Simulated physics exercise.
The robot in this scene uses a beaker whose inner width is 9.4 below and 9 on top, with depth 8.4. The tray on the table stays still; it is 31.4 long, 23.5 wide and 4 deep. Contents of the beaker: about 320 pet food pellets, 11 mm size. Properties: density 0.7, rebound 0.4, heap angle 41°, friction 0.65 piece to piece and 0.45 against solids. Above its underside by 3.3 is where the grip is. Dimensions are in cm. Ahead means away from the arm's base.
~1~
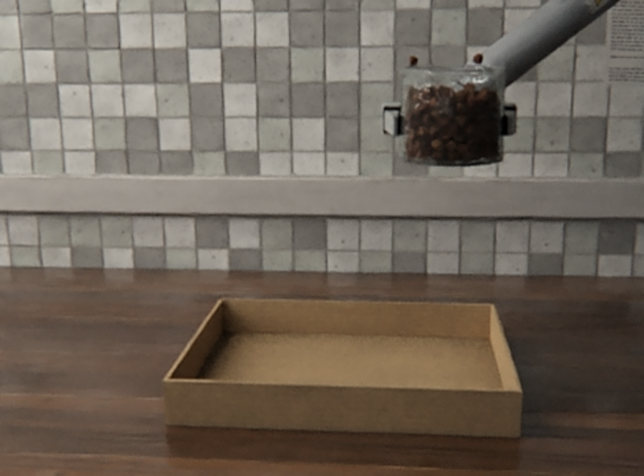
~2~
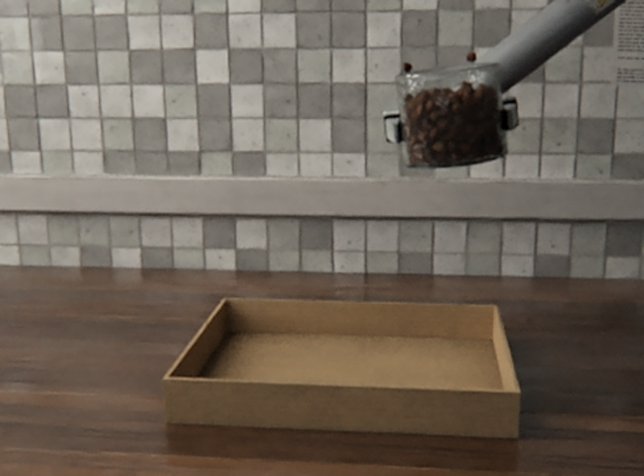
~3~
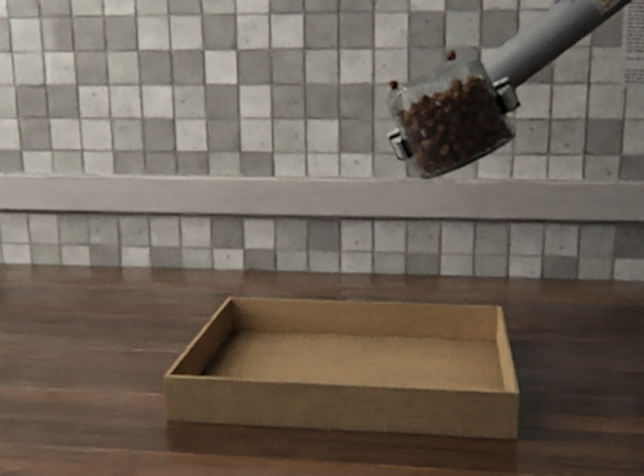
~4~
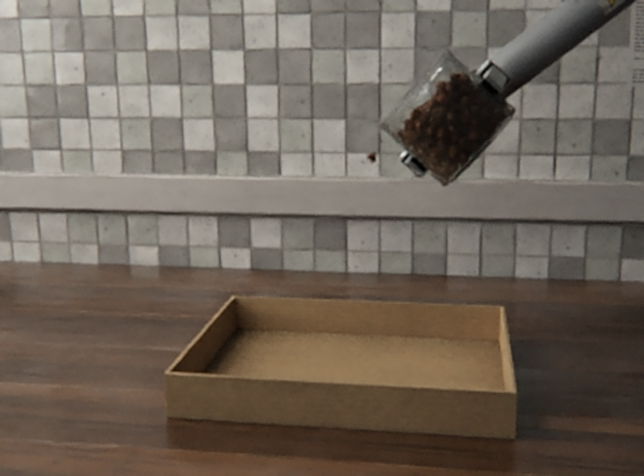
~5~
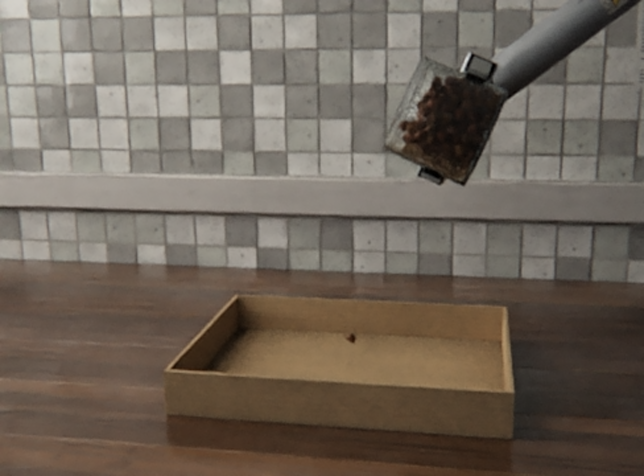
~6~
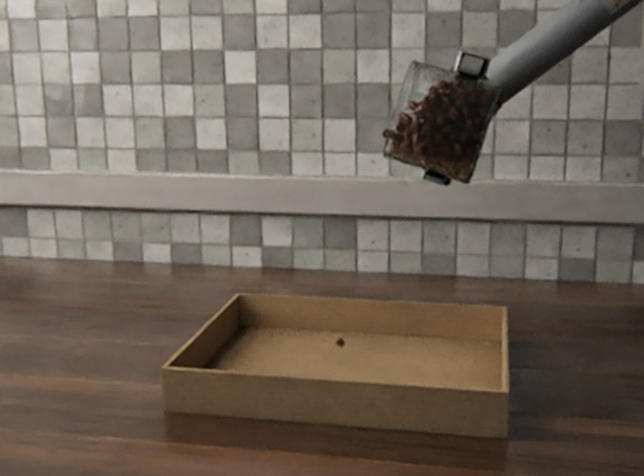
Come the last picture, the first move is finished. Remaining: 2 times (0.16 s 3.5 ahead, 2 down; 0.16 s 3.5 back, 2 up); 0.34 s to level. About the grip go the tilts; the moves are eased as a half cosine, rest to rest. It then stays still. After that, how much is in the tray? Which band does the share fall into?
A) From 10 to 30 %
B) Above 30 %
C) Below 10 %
From 10 to 30 % (A).
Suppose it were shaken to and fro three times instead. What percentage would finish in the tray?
15 %.
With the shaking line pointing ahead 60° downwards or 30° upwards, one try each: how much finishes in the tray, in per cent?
I'd say close to 5 percent for the first and close to 30 percent for the second.
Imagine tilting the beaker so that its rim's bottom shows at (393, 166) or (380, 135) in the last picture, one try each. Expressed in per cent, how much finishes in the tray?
Roughly 30 per cent, then roughly 0 per cent.
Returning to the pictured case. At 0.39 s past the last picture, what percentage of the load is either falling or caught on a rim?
Estimated fraction: Near 4 %.
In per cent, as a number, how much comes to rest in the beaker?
I'd put it close to 85 per cent.
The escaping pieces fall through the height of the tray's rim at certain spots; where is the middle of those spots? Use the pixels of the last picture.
They come through centred close to (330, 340).
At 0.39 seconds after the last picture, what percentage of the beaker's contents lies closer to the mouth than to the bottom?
I'd guess about 40 percent of it.
Then, 0.39 s on, tilted 74° forward, highest piece 29 above the table; 293 in the beaker, 15 in the tray, 14 in flight or on a rim.
Then, 0.78 s on, tilted 46° forward, highest piece 29 above the table; 277 in the beaker, 41 in the tray, 4 in flight or on a rim.
Then, 1.18 s on, level, highest piece 31 above the table; 277 in the beaker, 45 in the tray.
Then, 2.23 s on, level, highest piece 31 above the table; 277 in the beaker, 45 in the tray.
In the end, 277 in the beaker, 45 in the tray. That is 14 % in the tray.
